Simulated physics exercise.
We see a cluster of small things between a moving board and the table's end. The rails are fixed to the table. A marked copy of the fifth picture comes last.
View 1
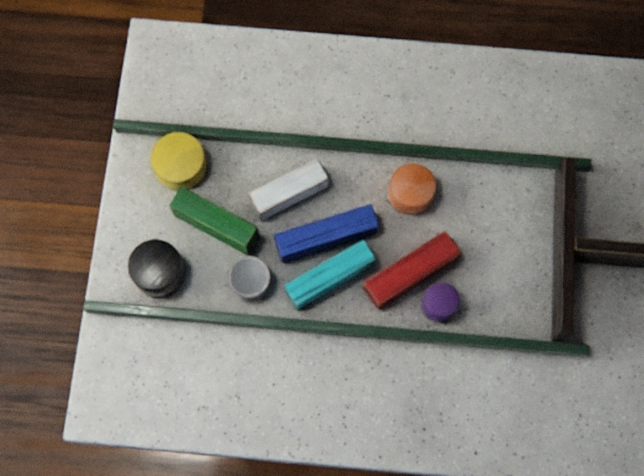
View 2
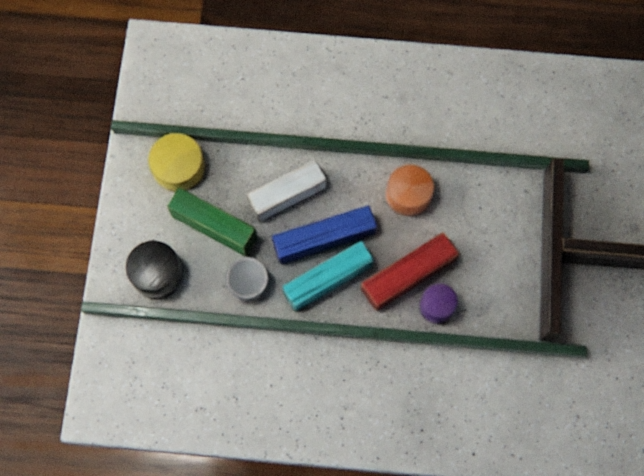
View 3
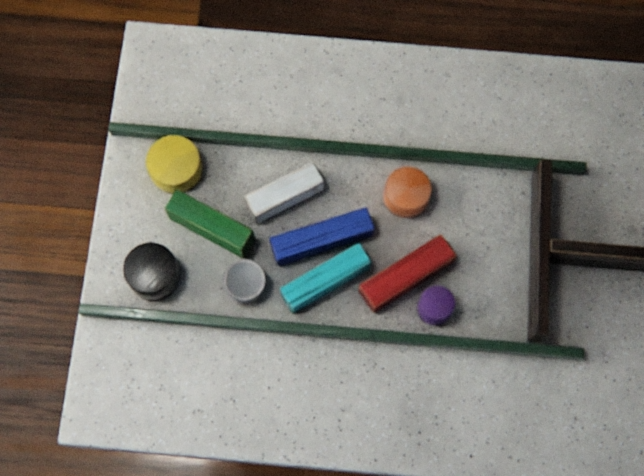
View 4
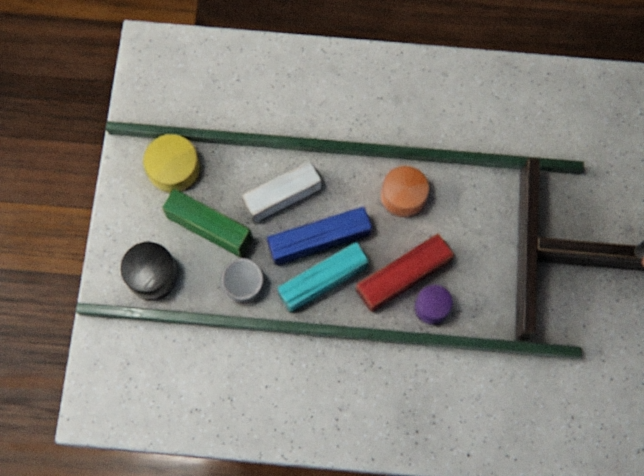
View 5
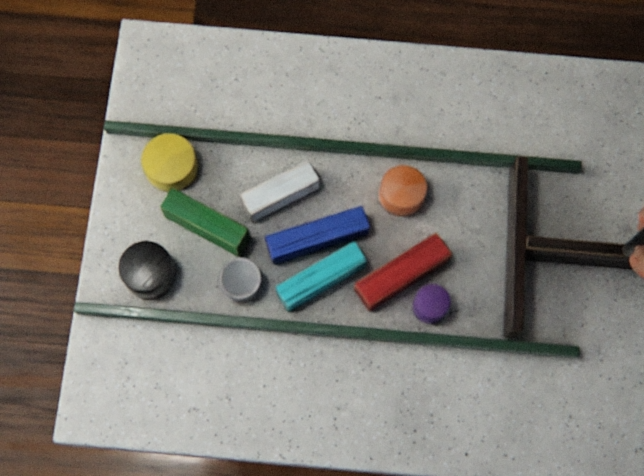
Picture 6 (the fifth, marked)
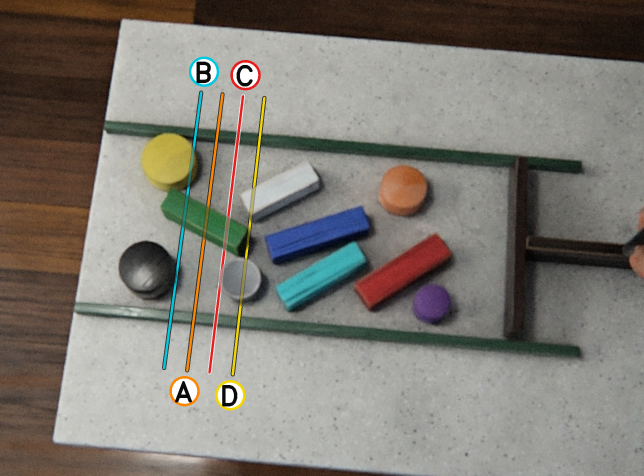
A dark board on a handle slid slowly left between two green rails toward a cluster of colourful sticks and round pieces, which stayed put on the table, and fingers appeared at the handle.
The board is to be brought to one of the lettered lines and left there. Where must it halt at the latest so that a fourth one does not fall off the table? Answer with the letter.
A is the last line within the limit.
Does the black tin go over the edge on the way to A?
Yes.
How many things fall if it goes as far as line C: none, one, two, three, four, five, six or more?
One.
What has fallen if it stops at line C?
The black tin.
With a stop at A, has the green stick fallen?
By then, yes.
On the marked copy, A at (206, 226); B at (183, 225); C at (227, 228); D at (249, 230).
Following A. Soon after the start, board (408, 231); purple tin (376, 308); orange tin (379, 189).
Later, board (295, 222); black tin (128, 268); green stick (160, 207).
In the end, board (207, 214); black tin over the edge; green stick over the edge; two fallen.
As for the rest, B drops four; C is within the limit but short; D is within the limit but short.
